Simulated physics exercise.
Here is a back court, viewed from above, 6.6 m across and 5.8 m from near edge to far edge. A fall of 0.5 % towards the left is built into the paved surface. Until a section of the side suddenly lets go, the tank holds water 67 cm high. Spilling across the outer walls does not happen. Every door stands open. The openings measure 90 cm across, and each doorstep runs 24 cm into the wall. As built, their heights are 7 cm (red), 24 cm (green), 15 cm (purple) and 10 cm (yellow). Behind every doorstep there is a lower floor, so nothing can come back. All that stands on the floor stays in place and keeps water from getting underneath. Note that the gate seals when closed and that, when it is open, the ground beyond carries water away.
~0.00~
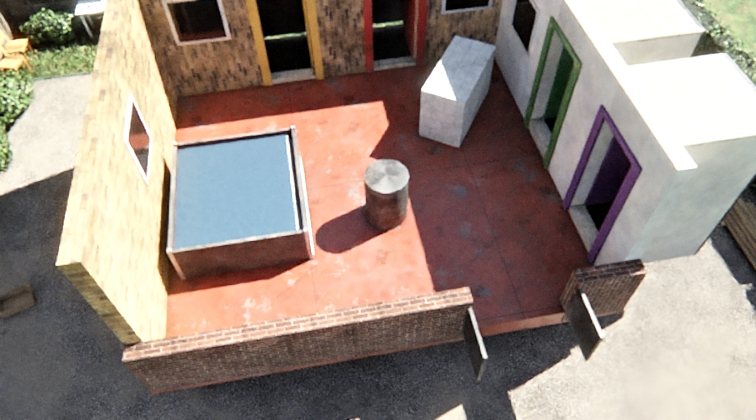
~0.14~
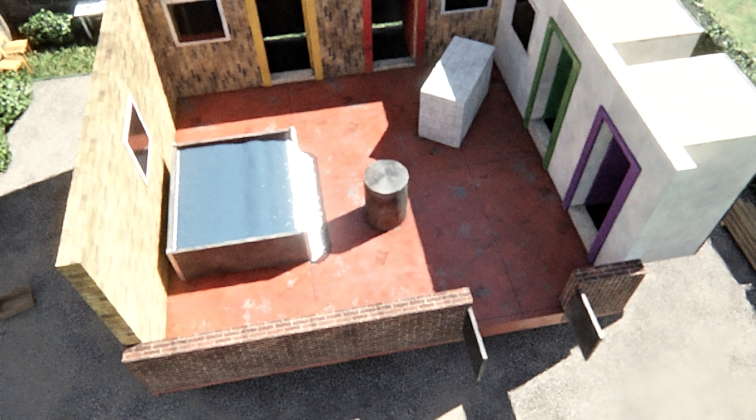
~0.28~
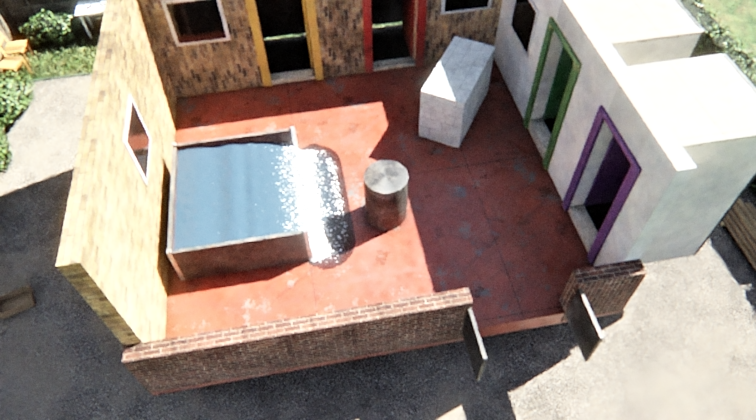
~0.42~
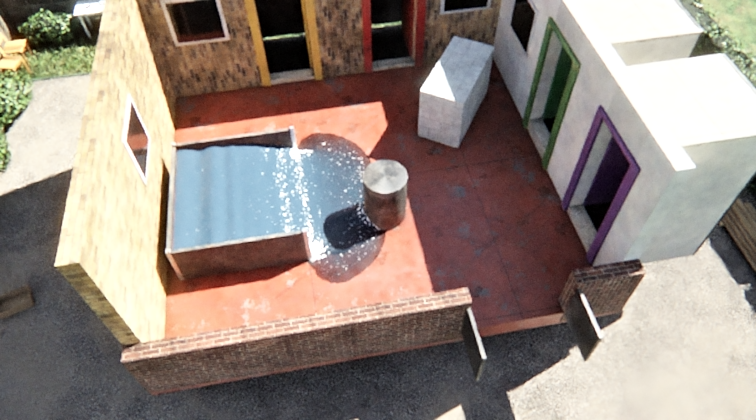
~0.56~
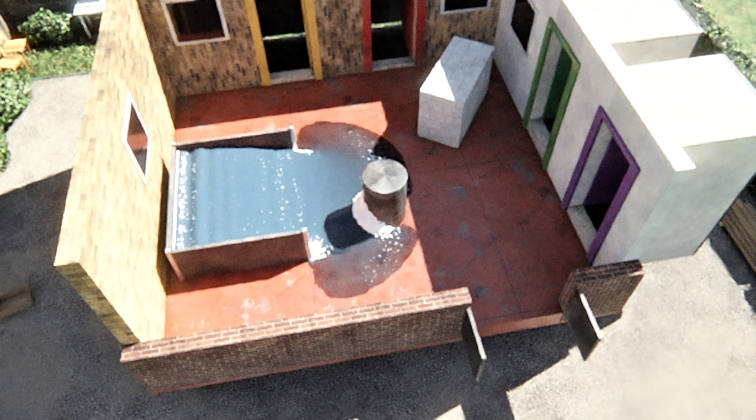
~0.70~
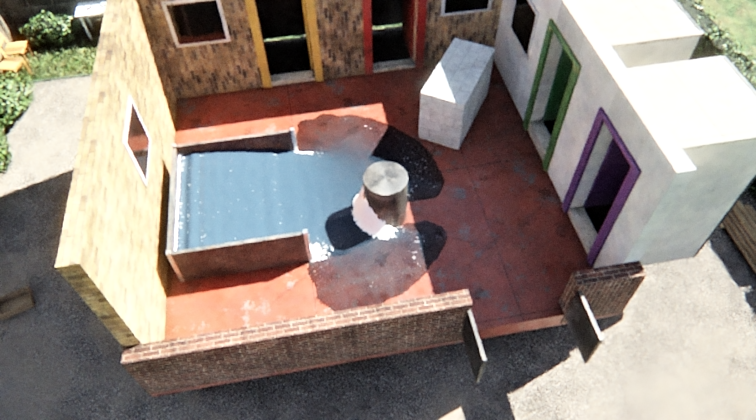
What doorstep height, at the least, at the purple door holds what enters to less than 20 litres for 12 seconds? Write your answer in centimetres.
A height of roughly 13 cm.
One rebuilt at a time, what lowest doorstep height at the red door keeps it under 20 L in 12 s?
At red, about 20 cm.
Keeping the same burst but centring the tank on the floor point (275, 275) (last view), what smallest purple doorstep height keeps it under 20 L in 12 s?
Some 29 cm.
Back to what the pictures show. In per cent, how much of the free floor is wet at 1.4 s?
45 %.
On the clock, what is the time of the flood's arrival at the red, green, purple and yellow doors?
Red = 1.8 s, green = 1.2 s, purple = 1.6 s, yellow = 2.8 s.
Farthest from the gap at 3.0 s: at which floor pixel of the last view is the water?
Near (488, 59).
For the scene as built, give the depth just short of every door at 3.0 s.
Door by door in centimetres - red 21, green 17, purple 13, yellow 1.
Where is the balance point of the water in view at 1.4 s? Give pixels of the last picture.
The water is centred near (315, 203).
After 1.4 s water covers 45 % of the floor, deepest (46 cm) near (429, 142); it has not reached the purple door.
After 3.0 s water covers 65 % of the floor, deepest (38 cm) near (576, 297); 13 cm at the purple door, 1 litre in over its 15 cm doorstep.
After 12.0 s water covers 100 % of the floor, deepest (16 cm) near (171, 227); 4 cm at the purple door, 12 litres in over its 15 cm doorstep.
At the purple door as built, the water arrived by 1.6 s and peaked near 19 cm at 4.0 s.
Run again over the same 12 s with other heights there, 31 litres in over 11 cm, 12 litres over 15 cm. The limit of 20 litres is kept from about 13 cm up.
